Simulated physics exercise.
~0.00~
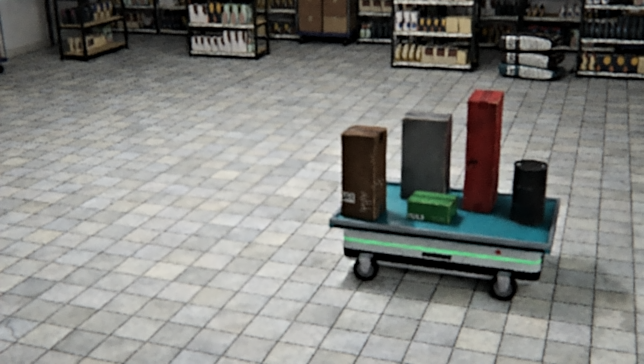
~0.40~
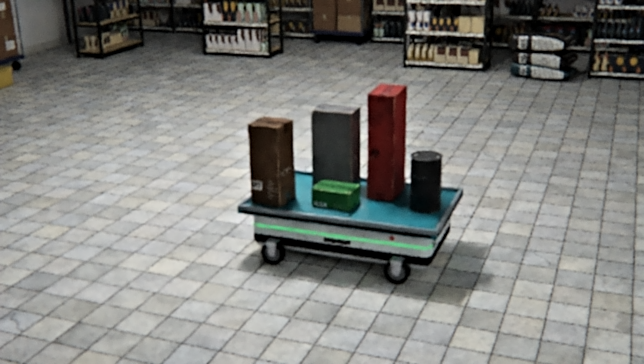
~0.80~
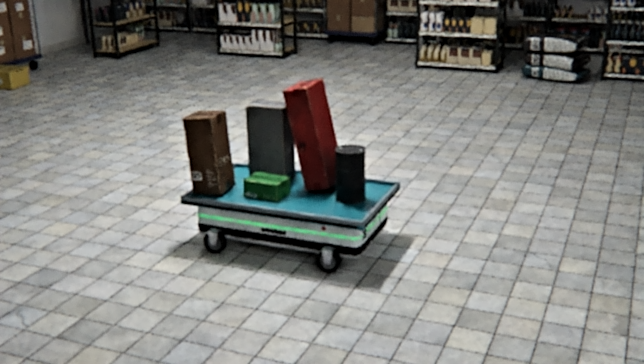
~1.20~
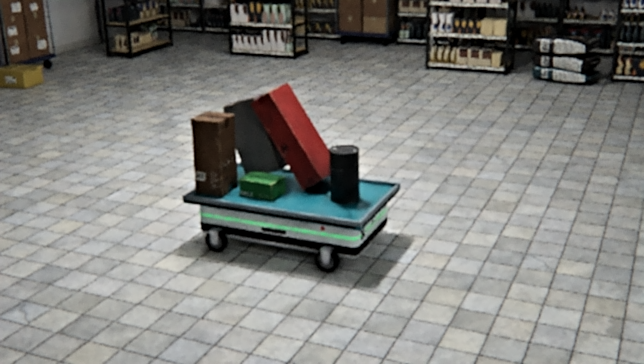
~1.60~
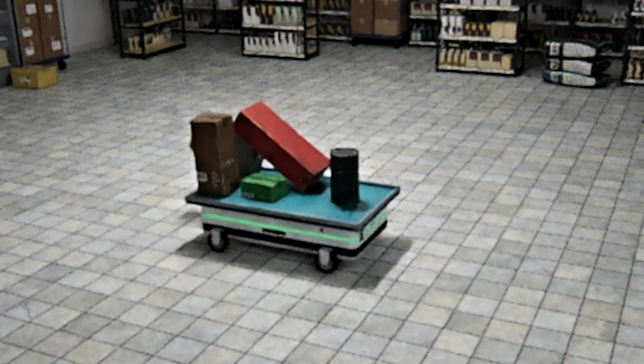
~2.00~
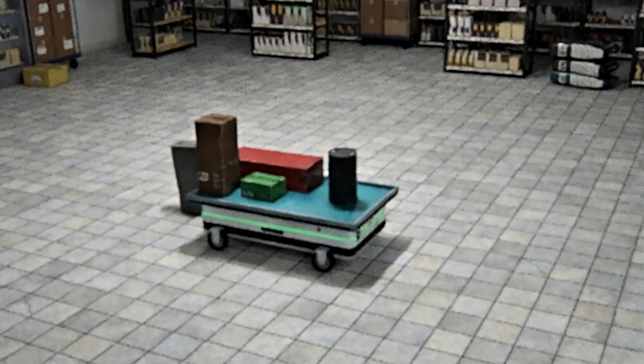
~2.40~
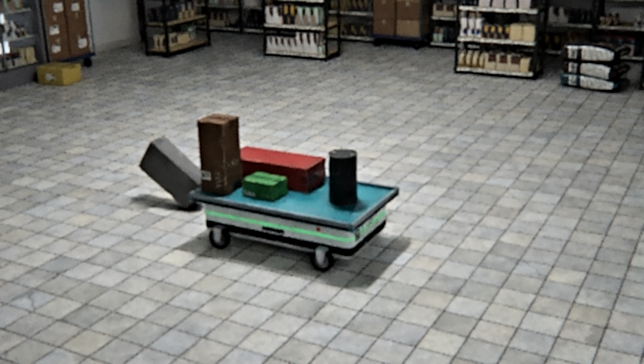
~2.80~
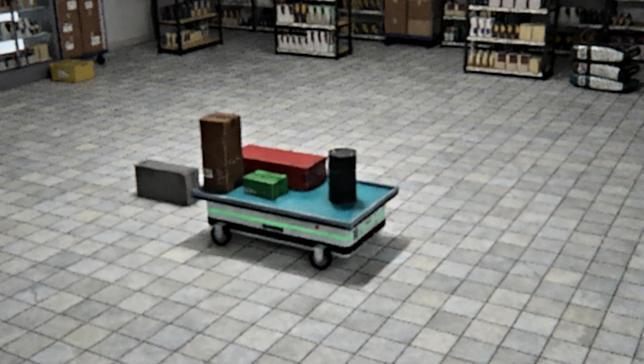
To begin with, a flat wheeled cart rolls left across a tiled floor, carrying a brown box, a grey box, a tall red box, a small green parcel and a black canister. As the cart comes to a stop, the red box tips left toward the grey box. The grey box leans over too, and the red box keeps toppling until it lies flat on the deck. Meanwhile, the grey box drops off behind the brown box, tilts and settles on the floor to the left. The brown box, canister and parcel remain in place on the cart.
